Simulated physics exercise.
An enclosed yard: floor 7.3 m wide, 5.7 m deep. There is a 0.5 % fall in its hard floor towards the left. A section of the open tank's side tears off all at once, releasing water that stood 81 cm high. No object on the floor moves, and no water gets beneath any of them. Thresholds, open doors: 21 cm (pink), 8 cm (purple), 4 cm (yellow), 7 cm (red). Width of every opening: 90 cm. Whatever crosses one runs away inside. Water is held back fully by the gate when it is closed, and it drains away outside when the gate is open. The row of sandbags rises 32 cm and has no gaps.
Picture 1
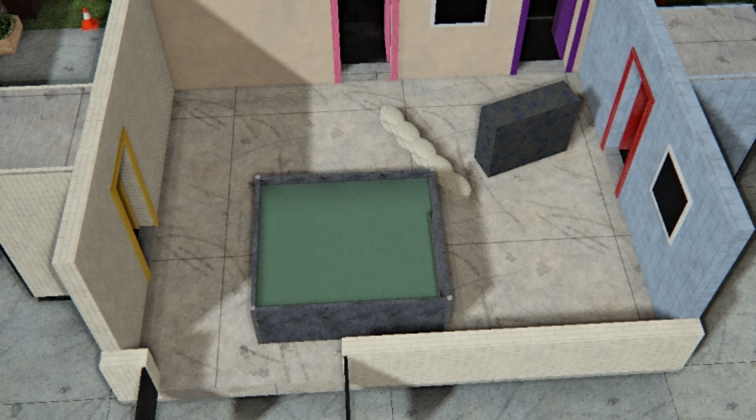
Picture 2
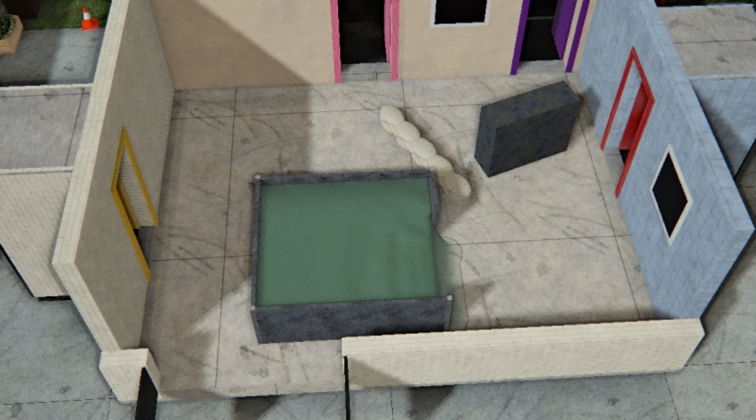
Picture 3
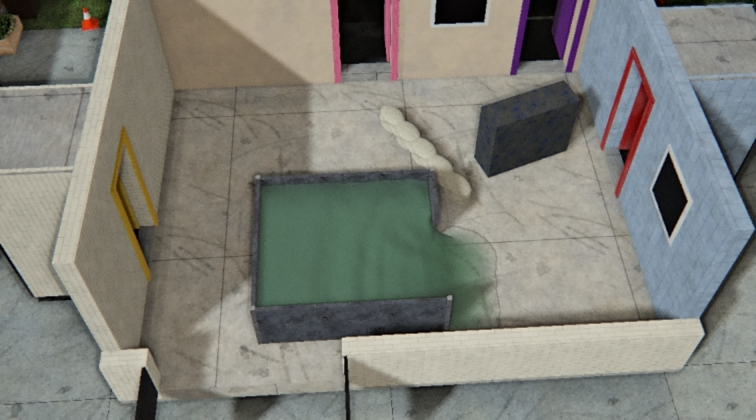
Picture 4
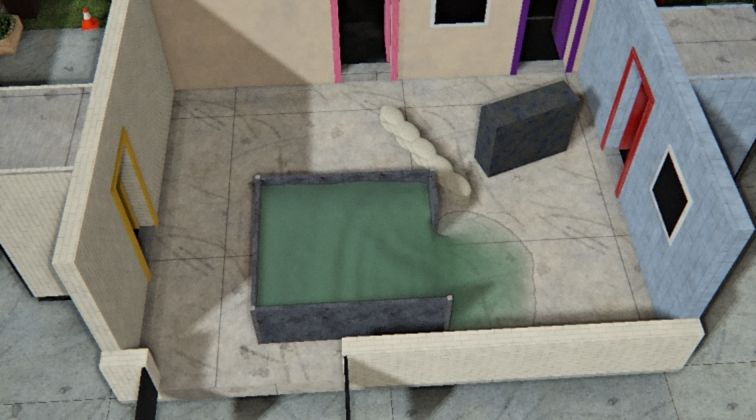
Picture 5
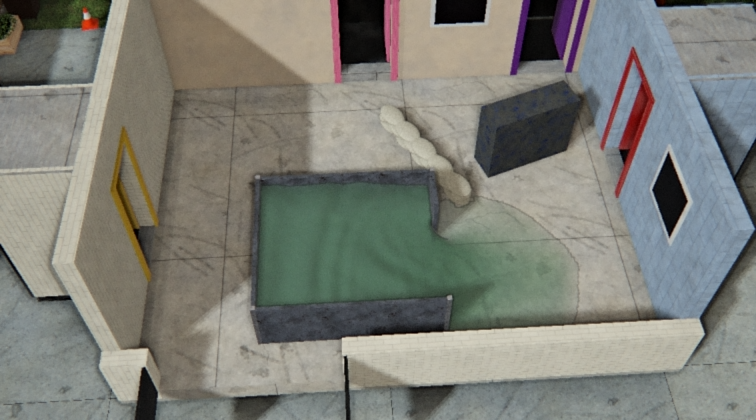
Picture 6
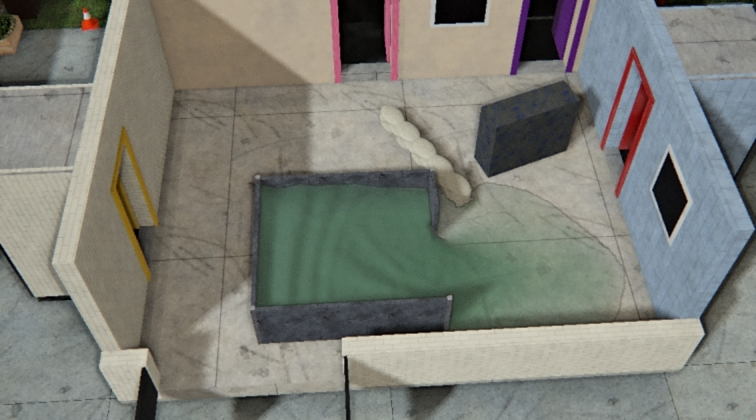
In a walled yard with colored doorways, green water sat still in a dark open tank until part of its right side gave way, and the water poured out, fanning rightward across the floor.
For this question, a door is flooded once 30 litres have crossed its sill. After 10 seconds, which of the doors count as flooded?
Pink door: Not flooded; purple door: Flooded; yellow door: Not flooded; red door: Flooded.
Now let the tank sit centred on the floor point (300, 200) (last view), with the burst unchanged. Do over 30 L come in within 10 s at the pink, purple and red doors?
Lab note: Pink door limit not exceeded; purple door limit exceeded; red door limit exceeded.
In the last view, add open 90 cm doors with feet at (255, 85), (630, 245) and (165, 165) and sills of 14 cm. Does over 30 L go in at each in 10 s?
Result in order - not enough, more than that, not enough.
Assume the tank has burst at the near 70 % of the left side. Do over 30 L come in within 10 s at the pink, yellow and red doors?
Note: Pink short of the mark, yellow beyond the mark, red short of the mark.
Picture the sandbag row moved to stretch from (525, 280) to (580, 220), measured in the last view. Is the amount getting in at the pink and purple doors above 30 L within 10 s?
Doors: Pink stays under / purple exceeds.
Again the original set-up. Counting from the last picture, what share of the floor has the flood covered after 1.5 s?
Some 30 per cent of the floor is wet.
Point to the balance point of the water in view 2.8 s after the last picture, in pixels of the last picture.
At roughly (477, 248).
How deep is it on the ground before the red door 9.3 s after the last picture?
Depth: Approx. 13.0 cm.
Then, 0.7 s after the last picture water covers 25 % of the floor and is deepest (64 cm) near (656, 345); pink door not reached, purple door not reached, yellow door not reached, red door 11 cm at the sill, 0 L in.
Then, 1.5 s after the last picture water covers 30 % of the floor and is deepest (57 cm) near (652, 334); pink door not reached, purple door not reached, yellow door not reached, red door 17 cm at the sill, 22 L in.
Then, 2.8 s after the last picture water covers 40 % of the floor and is deepest (47 cm) near (534, 165); pink door not reached, purple door 29 cm at the sill, 76 L in, yellow door not reached, red door 22 cm at the sill, 83 L in.
Then, 5.3 s after the last picture water covers 65 % of the floor and is deepest (24 cm) near (652, 334); pink door 13 cm at the sill, 0 L in, purple door 19 cm at the sill, 359 L in, yellow door not reached, red door 19 cm at the sill, 287 L in.
Then, 9.3 s after the last picture water covers 90 % of the floor and is deepest (14 cm) near (528, 182); pink door 10 cm at the sill, 0 L in, purple door 12 cm at the sill, 479 L in, yellow door 5 cm at the sill, 5 L in, red door 13 cm at the sill, 421 L in.
